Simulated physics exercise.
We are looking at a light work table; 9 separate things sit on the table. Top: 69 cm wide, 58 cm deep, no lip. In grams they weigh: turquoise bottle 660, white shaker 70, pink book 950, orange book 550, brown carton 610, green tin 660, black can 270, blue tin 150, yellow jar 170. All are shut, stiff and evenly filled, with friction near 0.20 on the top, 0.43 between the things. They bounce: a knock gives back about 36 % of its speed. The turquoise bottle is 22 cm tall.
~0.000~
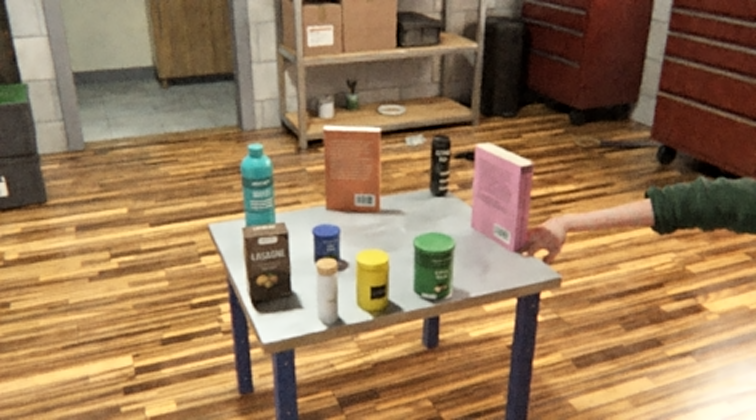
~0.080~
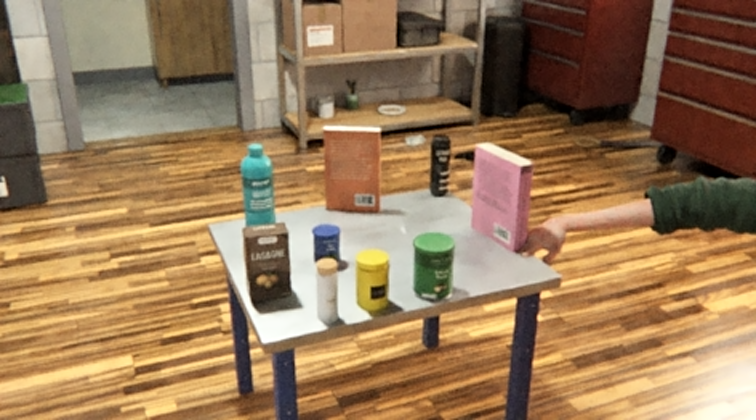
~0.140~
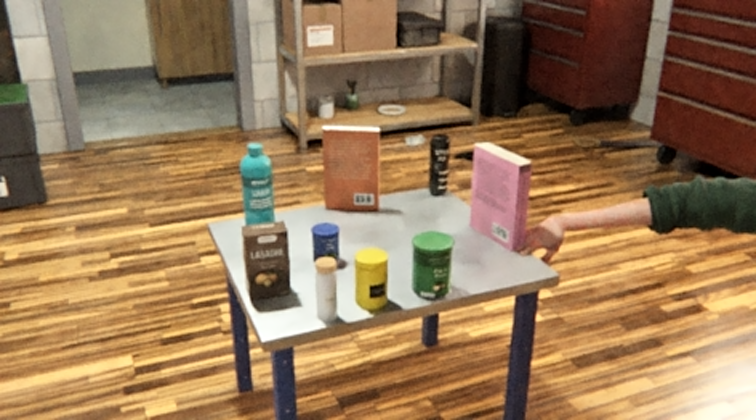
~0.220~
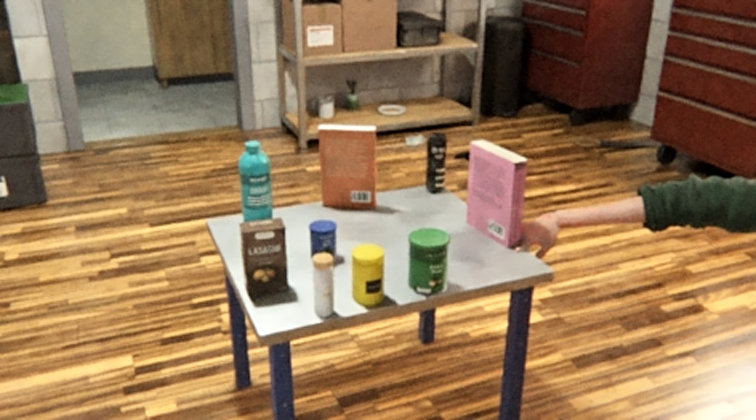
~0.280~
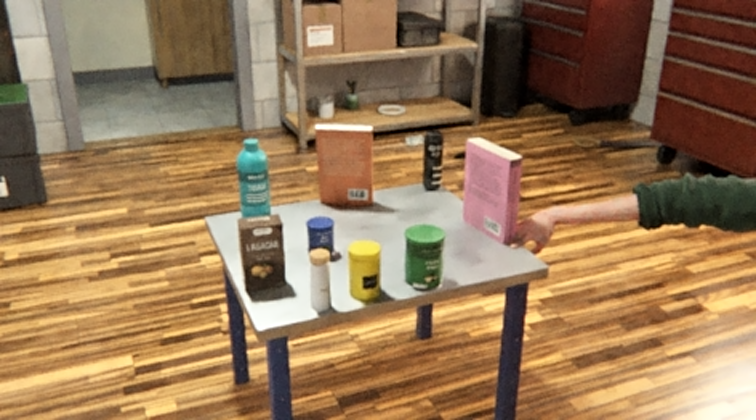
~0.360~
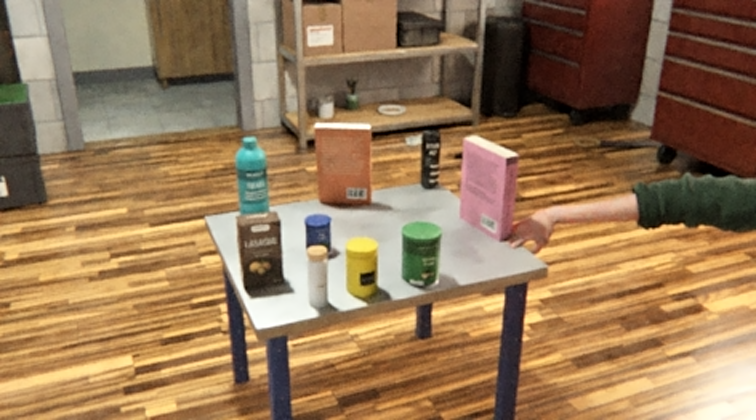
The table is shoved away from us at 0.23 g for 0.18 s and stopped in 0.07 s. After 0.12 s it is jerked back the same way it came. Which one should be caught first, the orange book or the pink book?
The former of the two, the orange book.
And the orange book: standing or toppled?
The orange book falls over.
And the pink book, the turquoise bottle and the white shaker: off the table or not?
The pink book is still on the table; the turquoise bottle is still on the table; the white shaker is still on the table.
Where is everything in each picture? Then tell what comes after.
In the first frame, orange book (353, 170); pink book (500, 197).
In the second frame, brown carton (267, 262); green tin (433, 267).
In the third frame, table shifted 1 cm; black can (439, 165); blue tin (326, 245).
In the fourth frame, table shifted 3 cm; orange book (348, 168) 5° off upright; yellow jar (368, 274).
In the fifth frame, table shifted 5 cm; orange book (345, 166) 8° off upright; white shaker (320, 280).
In the sixth frame, table shifted 5 cm; orange book (344, 165) 7° off upright; pink book (487, 188).
After 0.76 s, orange book now off the table.
After 1.16 s, things are still on the move.
In the end (1.4 s), off the table, orange book; the other 8 under 5 cm from the start. At the end, from the last picture's camera, pink book near (500, 197). Orange book went at 0.70 s; pink book was never lost.
